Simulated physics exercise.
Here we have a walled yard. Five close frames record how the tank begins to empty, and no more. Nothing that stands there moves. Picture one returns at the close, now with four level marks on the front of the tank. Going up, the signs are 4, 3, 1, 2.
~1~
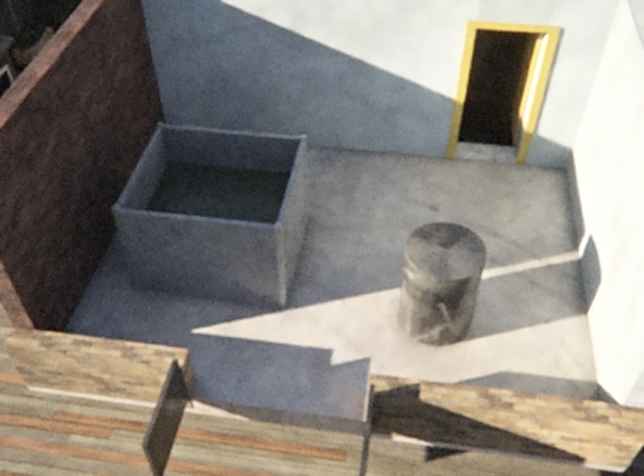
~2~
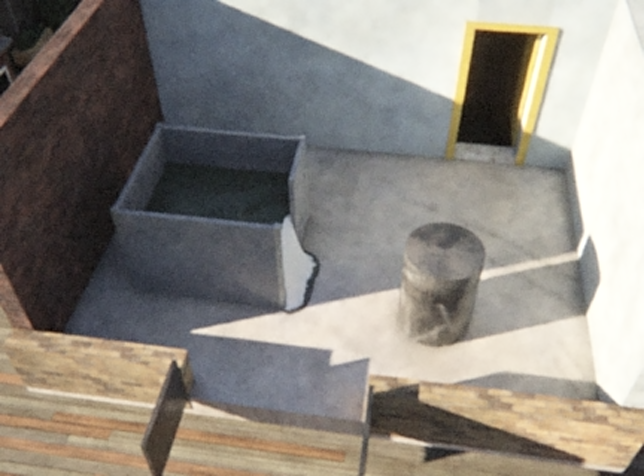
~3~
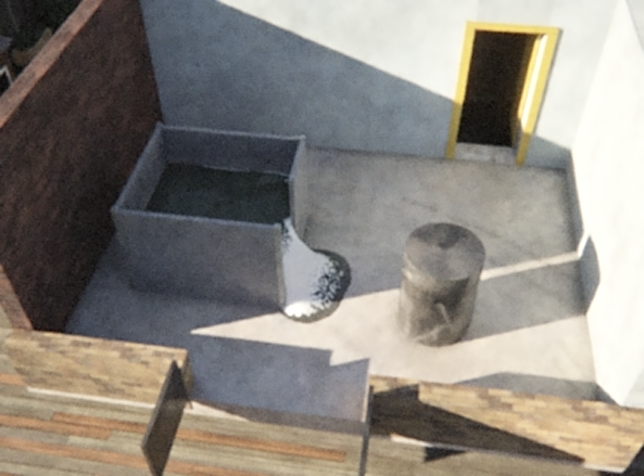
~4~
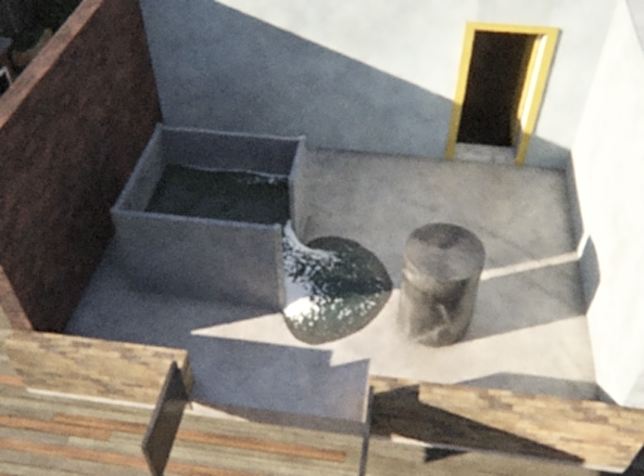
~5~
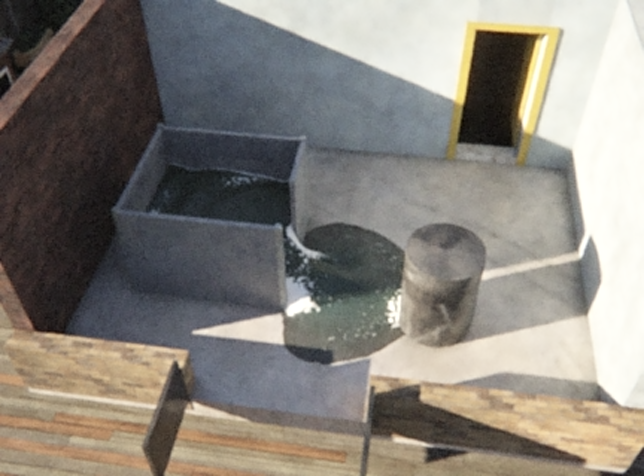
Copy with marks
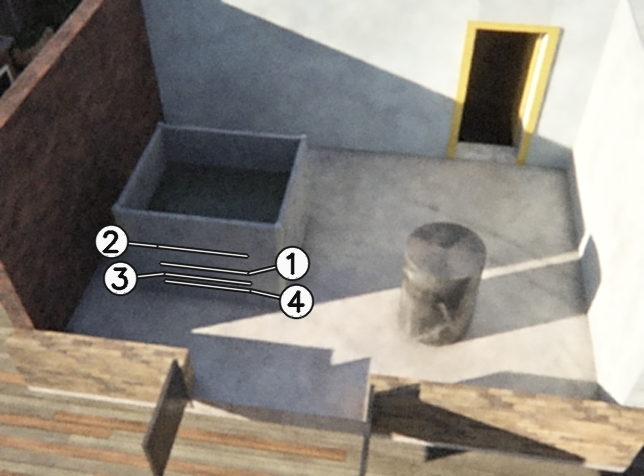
Water burst from the right side of a gray tank in a walled yard and poured onto the ground, spreading into a dark, foamy pool that reached the round pillar beside it.
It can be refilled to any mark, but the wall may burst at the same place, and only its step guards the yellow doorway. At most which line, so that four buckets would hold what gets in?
1 will do.
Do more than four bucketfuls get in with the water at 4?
No.
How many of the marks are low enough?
Three.
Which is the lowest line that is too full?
It is 2.
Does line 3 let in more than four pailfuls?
No, not at all.
In white, 1 at (204, 268); 2 at (201, 251); 3 at (206, 278); 4 at (208, 286); from the bottom up 4, 3, 1, 2.
For line 1, a bucket or two gets in.
For line 2, about 10 bucketfuls get in.
For line 3, nothing gets over.
For line 4, nothing gets over.
